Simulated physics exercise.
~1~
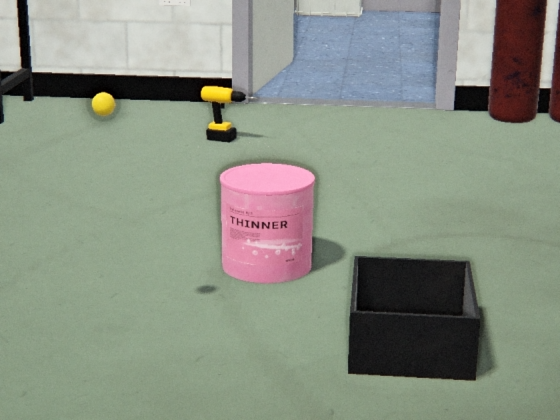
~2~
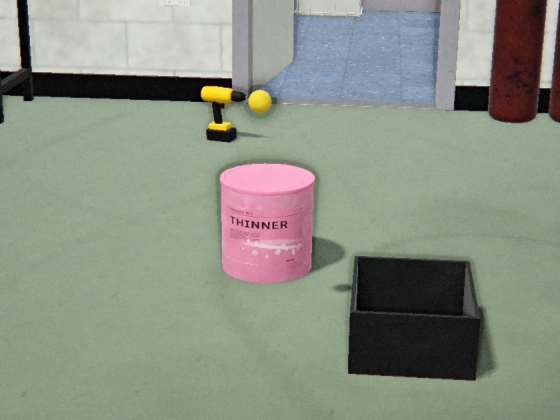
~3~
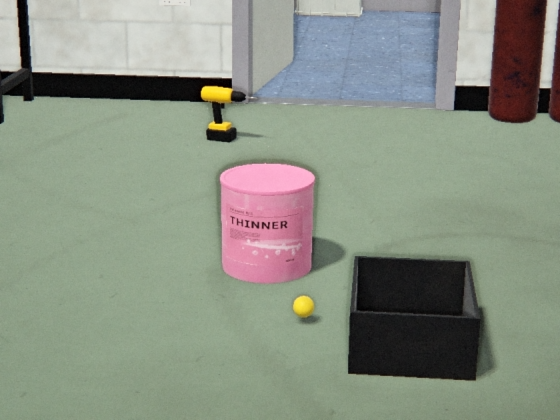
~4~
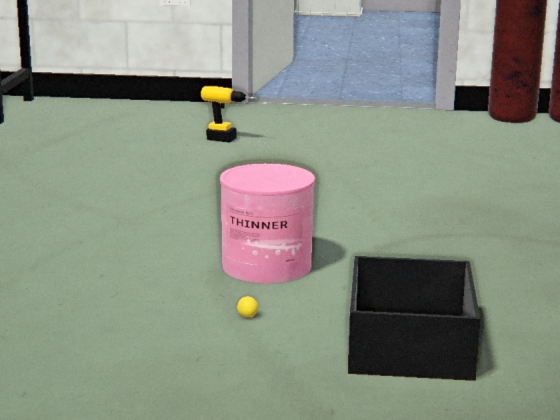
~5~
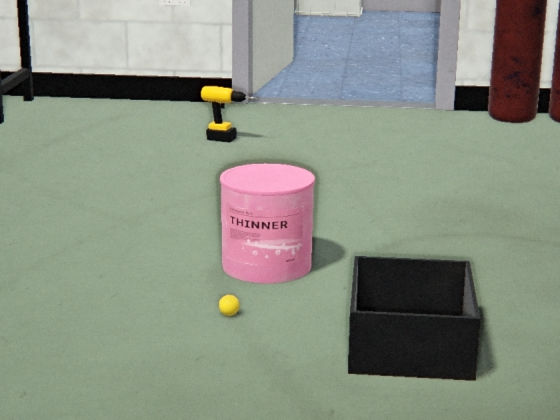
A yellow lemon flies right, lands outside the open black box, and rolls left.
